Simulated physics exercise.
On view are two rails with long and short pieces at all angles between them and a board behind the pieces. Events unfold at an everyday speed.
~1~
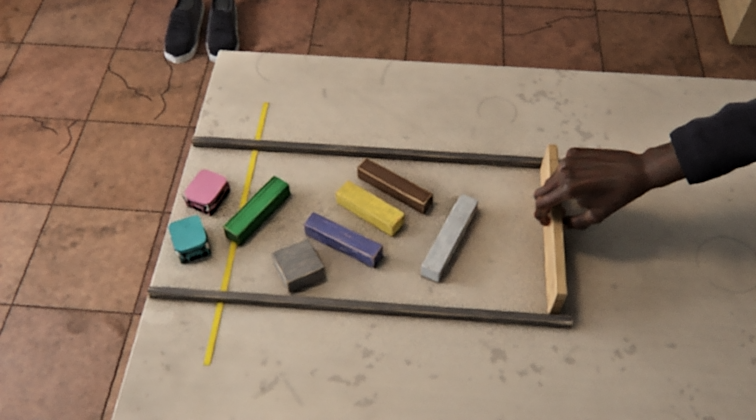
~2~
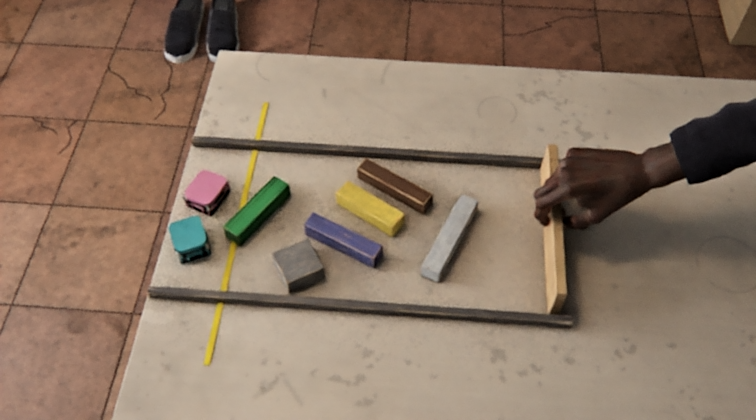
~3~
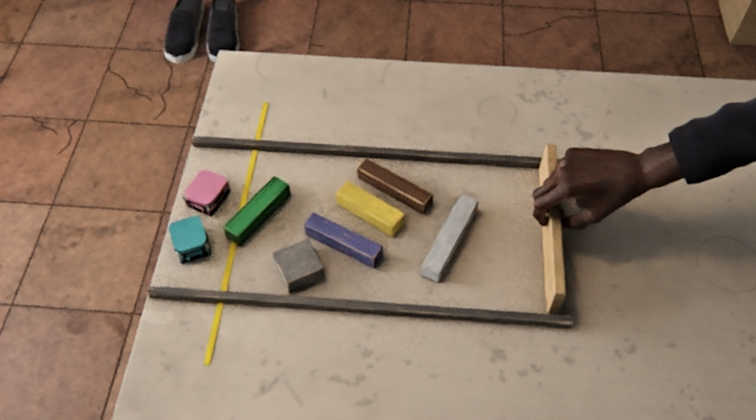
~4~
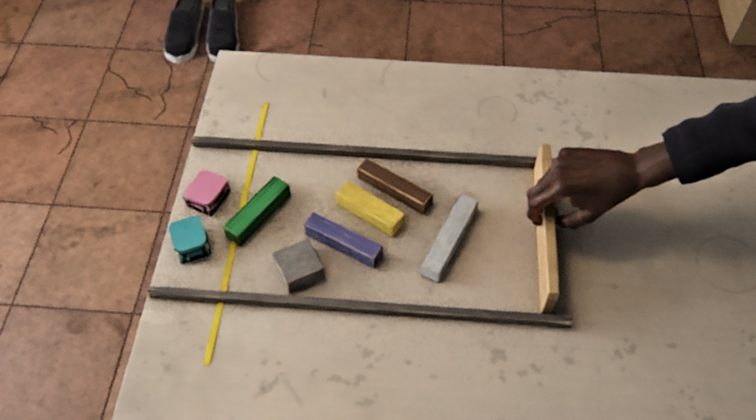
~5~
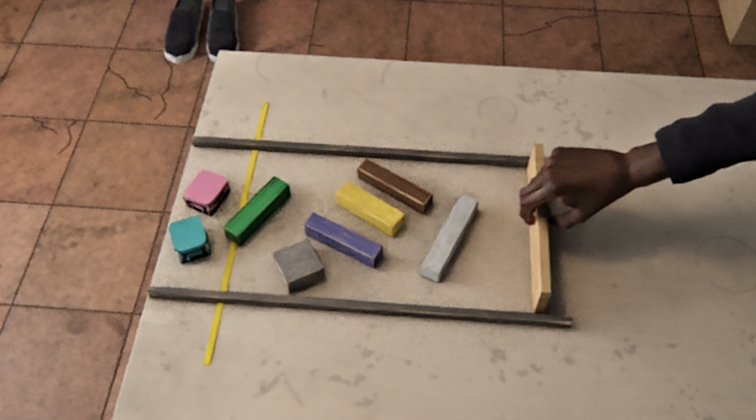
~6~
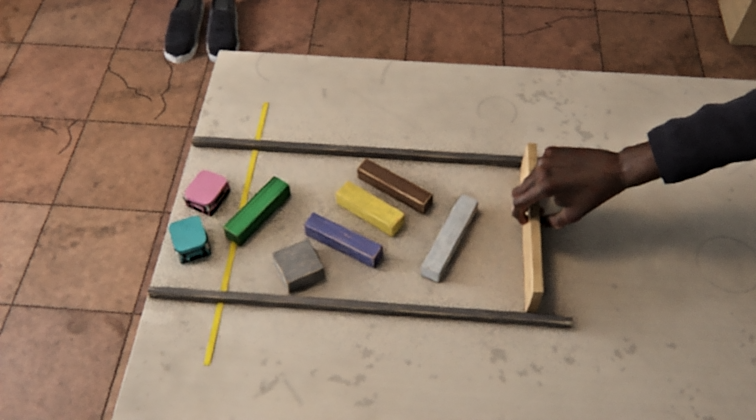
Hand sliding a wooden board slightly left between two dark rails, while coloured blocks and a yellow tape line remain still.
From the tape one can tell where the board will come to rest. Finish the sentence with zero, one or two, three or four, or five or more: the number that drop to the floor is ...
The number that drop to the floor is three or four.
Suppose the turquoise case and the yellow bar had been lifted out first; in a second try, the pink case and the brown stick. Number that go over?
Fallen: 2 in the first try, 1 in the other.
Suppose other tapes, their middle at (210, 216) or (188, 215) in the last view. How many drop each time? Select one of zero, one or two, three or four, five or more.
The counts, in order, are five or more and 5 or more.
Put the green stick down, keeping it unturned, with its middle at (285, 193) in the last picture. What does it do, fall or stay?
If so, it ends up falling.
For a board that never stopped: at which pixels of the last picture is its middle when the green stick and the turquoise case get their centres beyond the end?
Roughly (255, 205); roughly (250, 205).
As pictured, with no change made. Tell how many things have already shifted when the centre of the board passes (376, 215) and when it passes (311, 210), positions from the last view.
One spot: 4. Other spot: 7.
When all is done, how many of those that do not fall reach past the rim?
Overhanging ones - 3.
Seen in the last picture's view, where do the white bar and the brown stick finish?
White bar: (228, 223); brown stick: (200, 170).
Soon after, none off yet; turquoise case at rest near (190, 240); pink case at rest near (207, 193); green stick at rest near (258, 210).
By the end, the number that fall off is three or four; fallen, green stick, pink case and turquoise case.
